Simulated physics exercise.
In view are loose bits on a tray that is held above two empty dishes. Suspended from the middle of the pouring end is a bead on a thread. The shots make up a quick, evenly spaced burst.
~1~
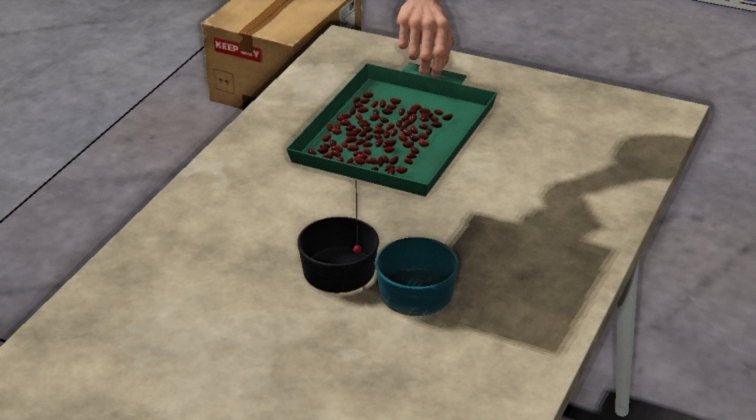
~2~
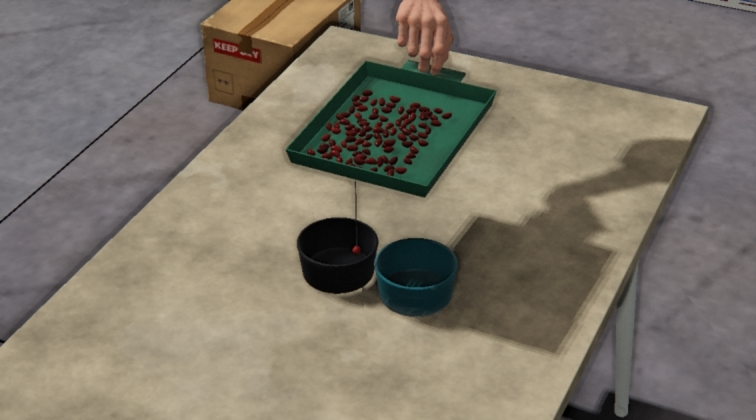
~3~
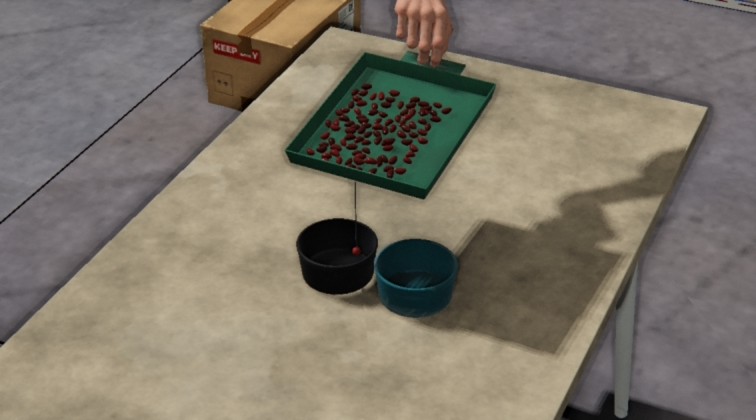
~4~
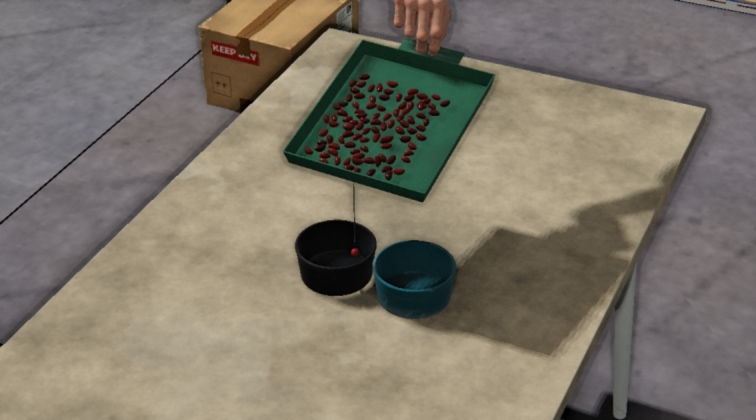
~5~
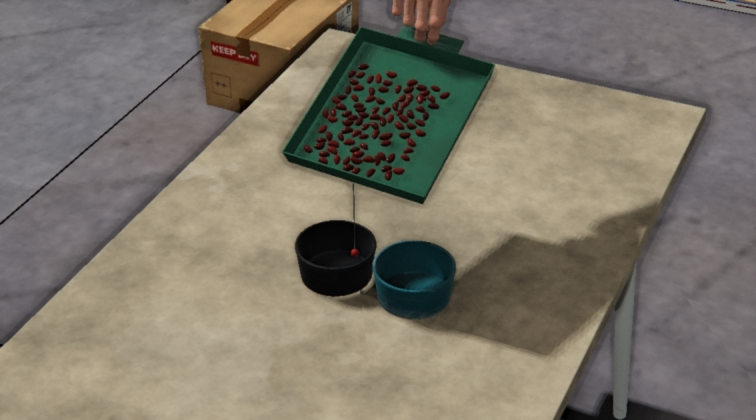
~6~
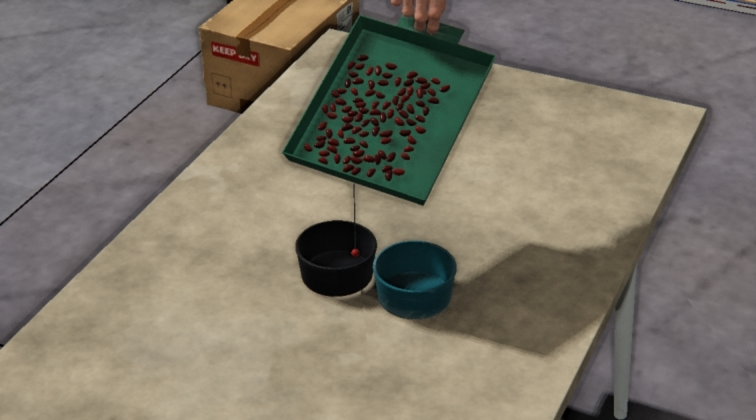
Hand gradually raising the back of a green tray of red kidney beans above a black bowl and a teal bowl.
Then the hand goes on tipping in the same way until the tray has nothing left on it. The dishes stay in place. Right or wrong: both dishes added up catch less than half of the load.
Right, they catch less than half.
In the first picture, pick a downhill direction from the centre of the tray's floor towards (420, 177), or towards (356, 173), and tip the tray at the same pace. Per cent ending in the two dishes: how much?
Well, 80 percent for one and then 0 percent for the other.
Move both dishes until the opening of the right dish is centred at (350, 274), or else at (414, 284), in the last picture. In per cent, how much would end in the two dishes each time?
Close to 20 in a hundred first, close to 60 in a hundred second.
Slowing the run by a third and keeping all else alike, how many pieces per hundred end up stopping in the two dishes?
It would be close to 20 per cent.
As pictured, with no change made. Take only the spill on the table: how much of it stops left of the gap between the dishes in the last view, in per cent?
About 60 percent.
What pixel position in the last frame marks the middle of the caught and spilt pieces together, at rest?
Resting centre, last picture - approx. (374, 337).
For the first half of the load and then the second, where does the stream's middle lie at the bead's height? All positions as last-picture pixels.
First roughly (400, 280), then roughly (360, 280).
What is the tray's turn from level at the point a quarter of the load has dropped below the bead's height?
Around 105° of tilt.
Shortly afterwards, tray tipped steeply; the whole lot on the tray.
Next, tray tipped past a quarter turn; near two thirds on the tray; only a few in the right dish; near a quarter outside both; a little in the air.
Some moments later, tray tipped past a quarter turn; near a quarter in the right dish; the bulk outside both.
In the end, tray tipped past a quarter turn; near a quarter in the right dish; none at all in the left dish; the bulk outside both.
